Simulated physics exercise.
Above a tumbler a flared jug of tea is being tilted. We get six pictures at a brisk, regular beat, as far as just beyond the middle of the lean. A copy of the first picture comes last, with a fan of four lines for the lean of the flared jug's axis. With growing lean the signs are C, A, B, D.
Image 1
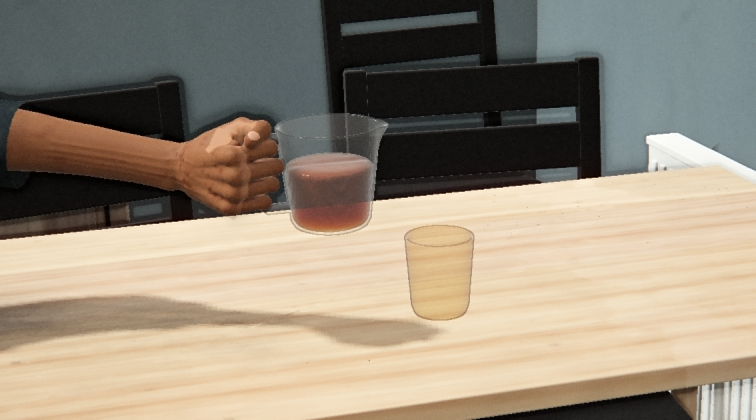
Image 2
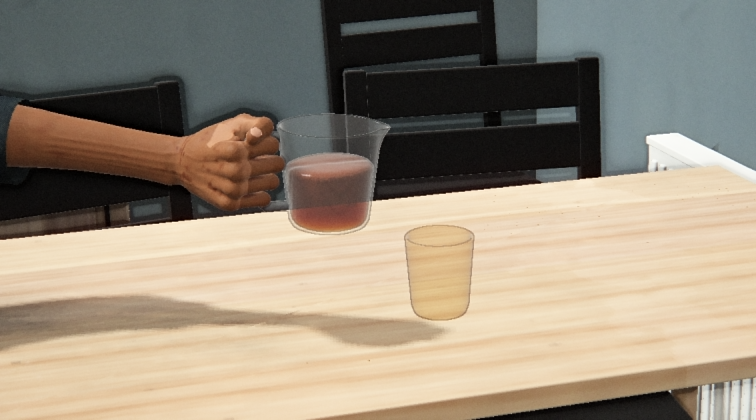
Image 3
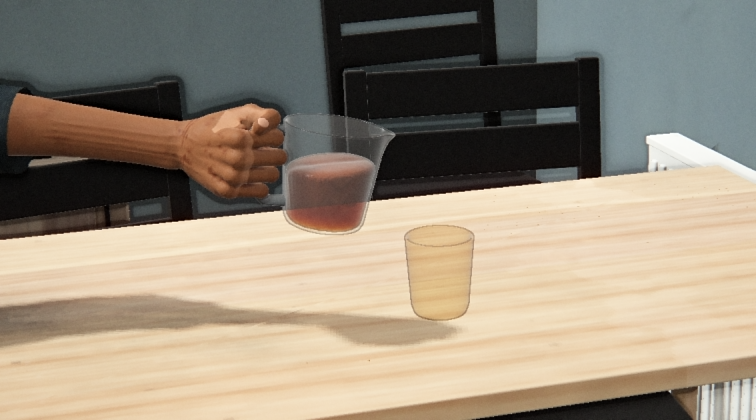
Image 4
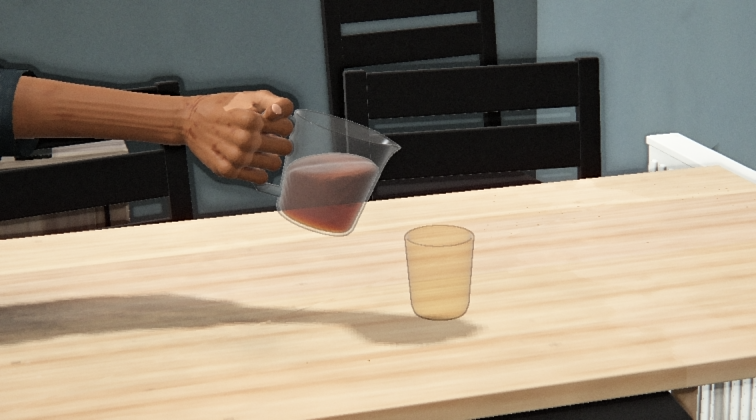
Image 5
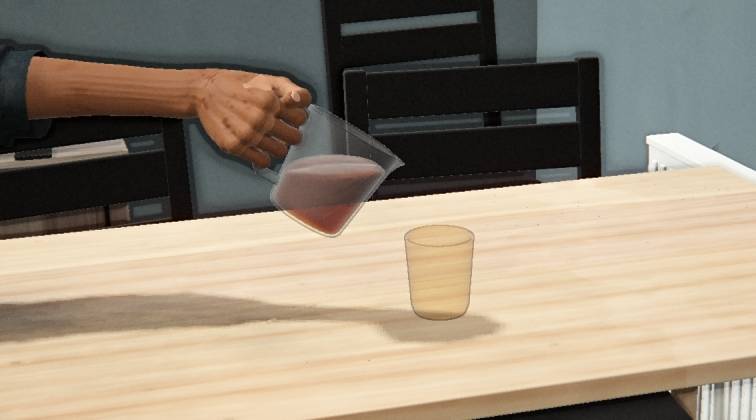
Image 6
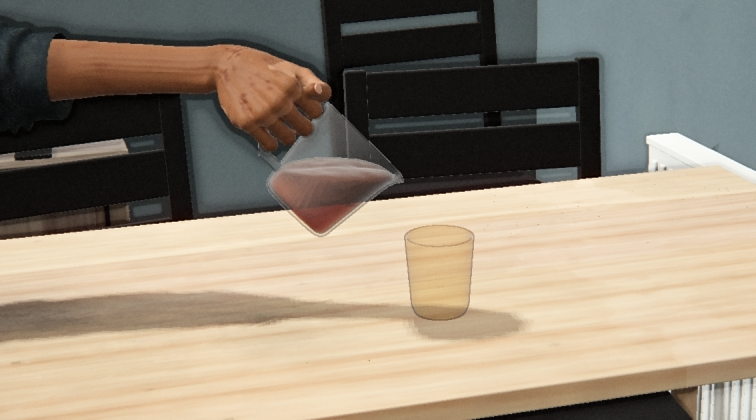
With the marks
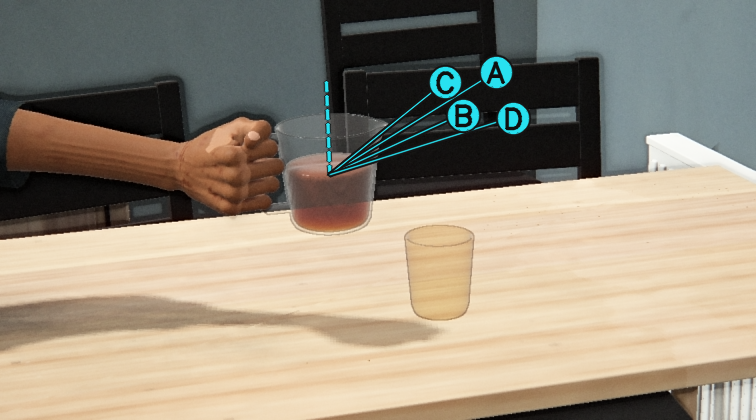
At the start, a hand on the left holds a clear flared jug of reddish-brown tea upright above a wooden table, near an empty amber tumbler. The hand then tilts the jug rightward, slightly at first and then steeply, as the arm shifts right and the tea slants toward the lip, none leaving it.
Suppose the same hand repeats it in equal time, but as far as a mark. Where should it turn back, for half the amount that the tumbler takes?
A is best.
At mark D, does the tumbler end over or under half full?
Over.
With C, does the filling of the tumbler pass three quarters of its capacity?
No, it does not.
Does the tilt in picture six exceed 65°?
No, it does not.
In cyan, A at (481, 80); B at (446, 120); C at (431, 92); D at (496, 122).
With A, the tumbler ends with about 47 % of what it can hold.
With B, the tumbler ends with about 69 % of what it can hold.
With C, the tumbler ends with about 27 % of what it can hold.
With D, the tumbler ends with about 87 % of what it can hold; 3 % of the tea is spilt.
